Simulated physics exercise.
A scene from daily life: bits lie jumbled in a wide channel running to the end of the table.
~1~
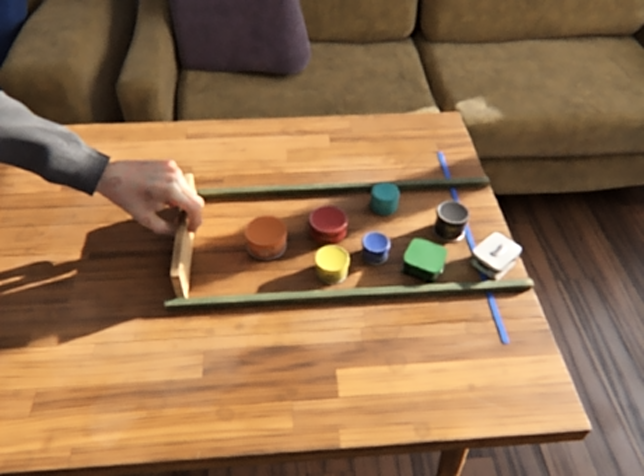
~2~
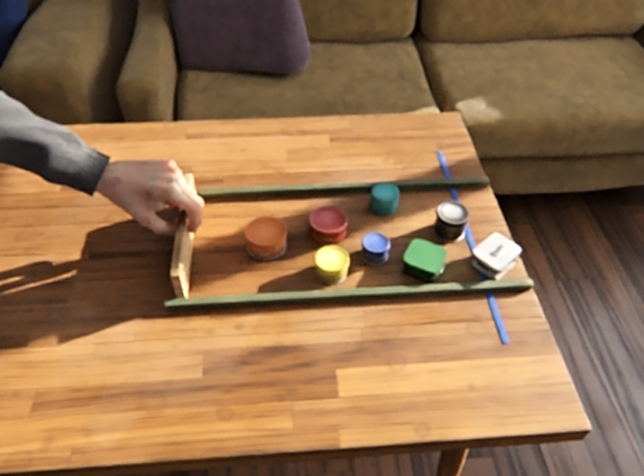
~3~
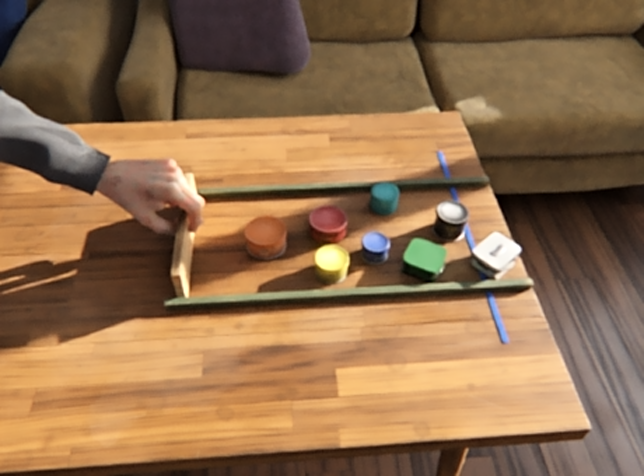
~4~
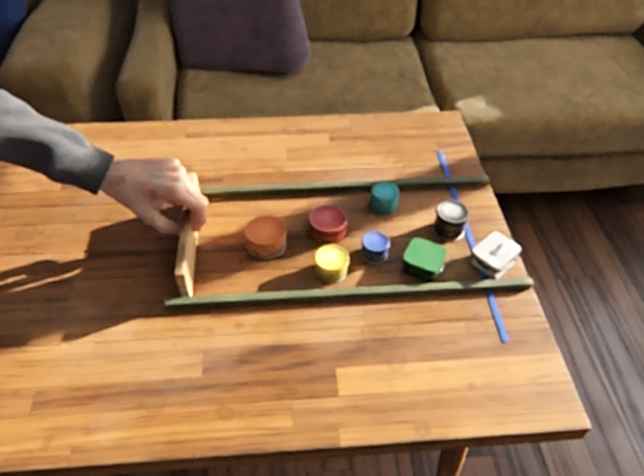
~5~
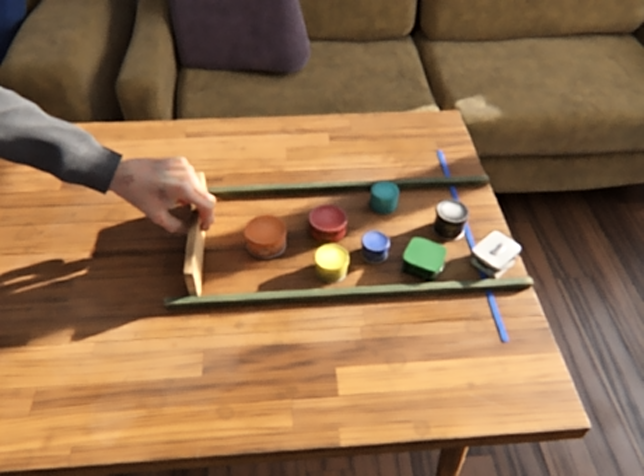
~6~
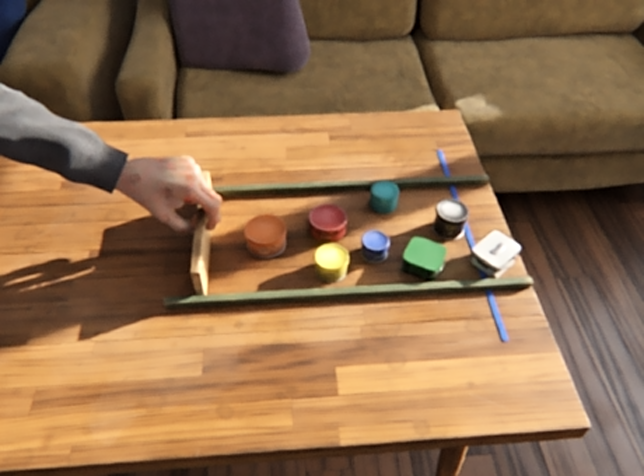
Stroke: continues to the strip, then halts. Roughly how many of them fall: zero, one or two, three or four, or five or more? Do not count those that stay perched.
Most likely either three or four will drop off.
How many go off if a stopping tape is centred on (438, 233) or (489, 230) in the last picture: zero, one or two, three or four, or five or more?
Taking them in turn, one to two; five or over.
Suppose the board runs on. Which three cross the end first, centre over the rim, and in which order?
In order: The white case, the green case and the black pot.
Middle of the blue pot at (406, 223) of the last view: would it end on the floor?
Here the blue pot winds up off.
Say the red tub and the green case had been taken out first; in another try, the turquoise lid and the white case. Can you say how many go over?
Counts - first: 2; second: 2.
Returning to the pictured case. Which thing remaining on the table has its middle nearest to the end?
It's the blue pot that is foremost.
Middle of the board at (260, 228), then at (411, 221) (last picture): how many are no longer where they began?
Tally at point one: 1; at point two: 8.
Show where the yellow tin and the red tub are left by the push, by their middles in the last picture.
(497, 258) and (495, 206).
Soon after, none off yet; white case at rest near (494, 255); black pot at rest near (450, 220); green case at rest near (424, 259).
After that, none off yet; white case displaced a little near (511, 257); black pot displaced a little near (464, 220); green case displaced about its own width near (471, 261).
In the end, the number that fall off is three or four; gone, green case, black pot and white case.
